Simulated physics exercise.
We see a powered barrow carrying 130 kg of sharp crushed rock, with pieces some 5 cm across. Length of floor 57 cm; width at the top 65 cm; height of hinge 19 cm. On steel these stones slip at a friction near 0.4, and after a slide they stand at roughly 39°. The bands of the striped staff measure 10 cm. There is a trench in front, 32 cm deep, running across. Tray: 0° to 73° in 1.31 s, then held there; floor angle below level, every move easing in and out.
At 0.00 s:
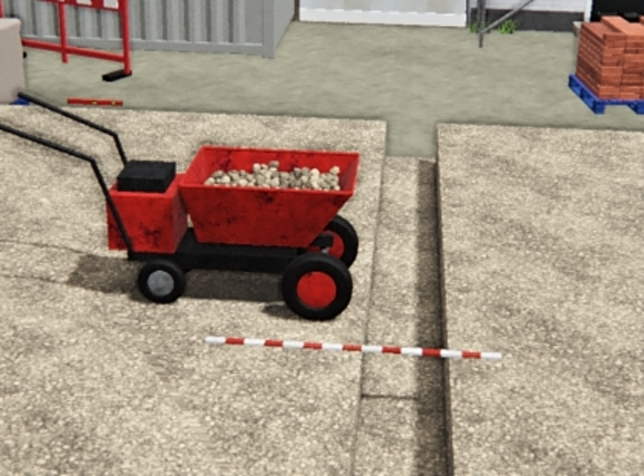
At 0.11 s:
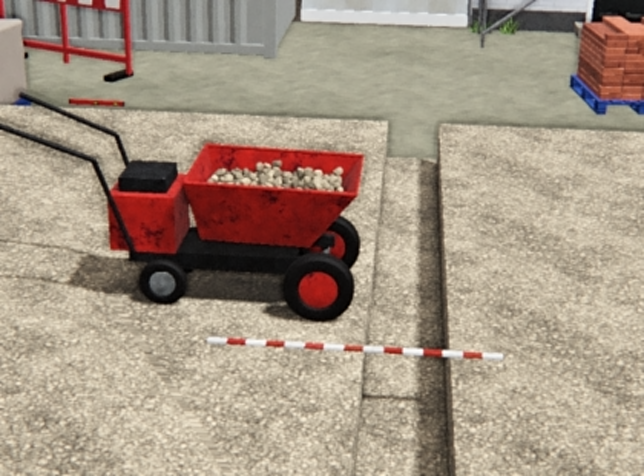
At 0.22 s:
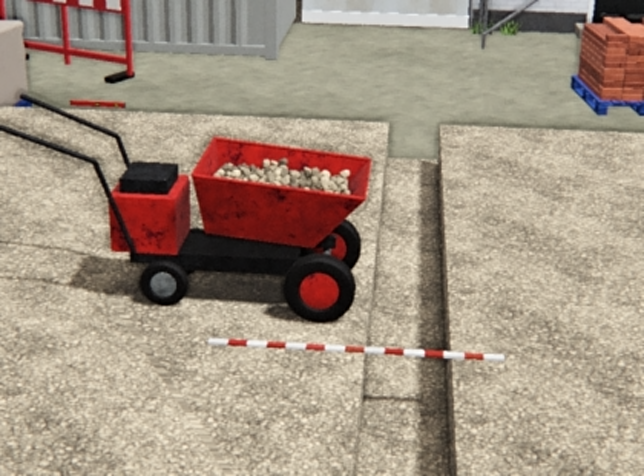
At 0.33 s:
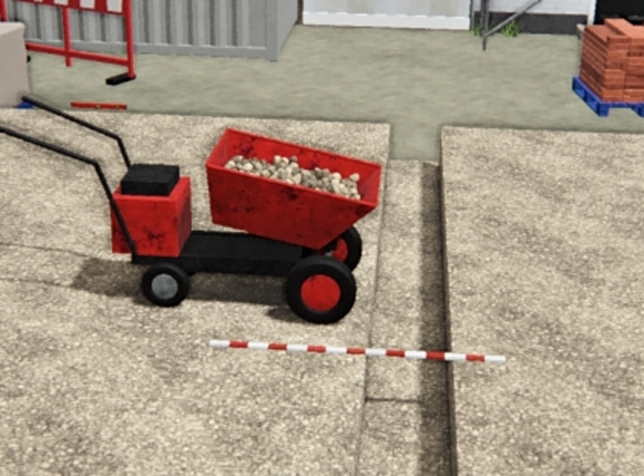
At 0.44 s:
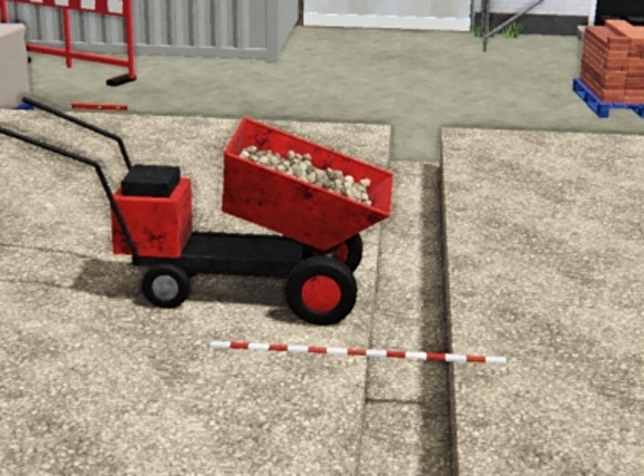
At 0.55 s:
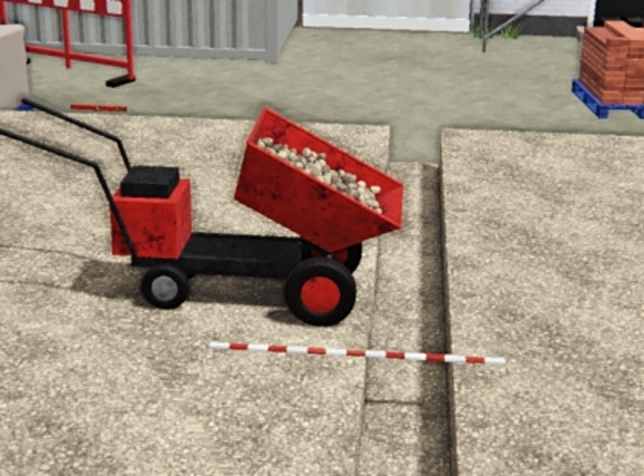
At first, a red powered barrow loaded with pale crushed stones stands beside a narrow trench, its tray almost level. The tray then tilts steadily, its left end rising and its lip swinging down to the right over the trench, until it slants clearly with the stones still inside.
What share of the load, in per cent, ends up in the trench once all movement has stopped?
About 54 per cent.
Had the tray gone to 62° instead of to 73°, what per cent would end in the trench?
Roughly 20 per cent would end in the trench.
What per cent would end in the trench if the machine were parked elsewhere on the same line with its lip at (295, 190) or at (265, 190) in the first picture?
Estimates: 90 % then 75 %.
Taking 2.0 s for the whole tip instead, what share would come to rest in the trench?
Then some 55 per cent would.
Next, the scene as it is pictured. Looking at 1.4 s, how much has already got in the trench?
About 5 per cent by then.
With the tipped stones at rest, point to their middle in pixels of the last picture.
At about pixel (441, 334) in the last view.
After 1.0 s the floor is at 61°; 100 % in the tray; the foremost stones are at (422, 253).
After 1.4 s the floor is at 73°; 85 % in the tray, 6 % in the trench, 9 % past the trench; the foremost stones are at (485, 307).
After 1.8 s the floor is at 73°; 49 % in the tray, 16 % in the trench, 34 % past the trench; the foremost stones are at (548, 332).
After 3.7 s the floor is at 73°; 11 % in the tray, 54 % in the trench, 35 % past the trench; the foremost stones are at (570, 334).
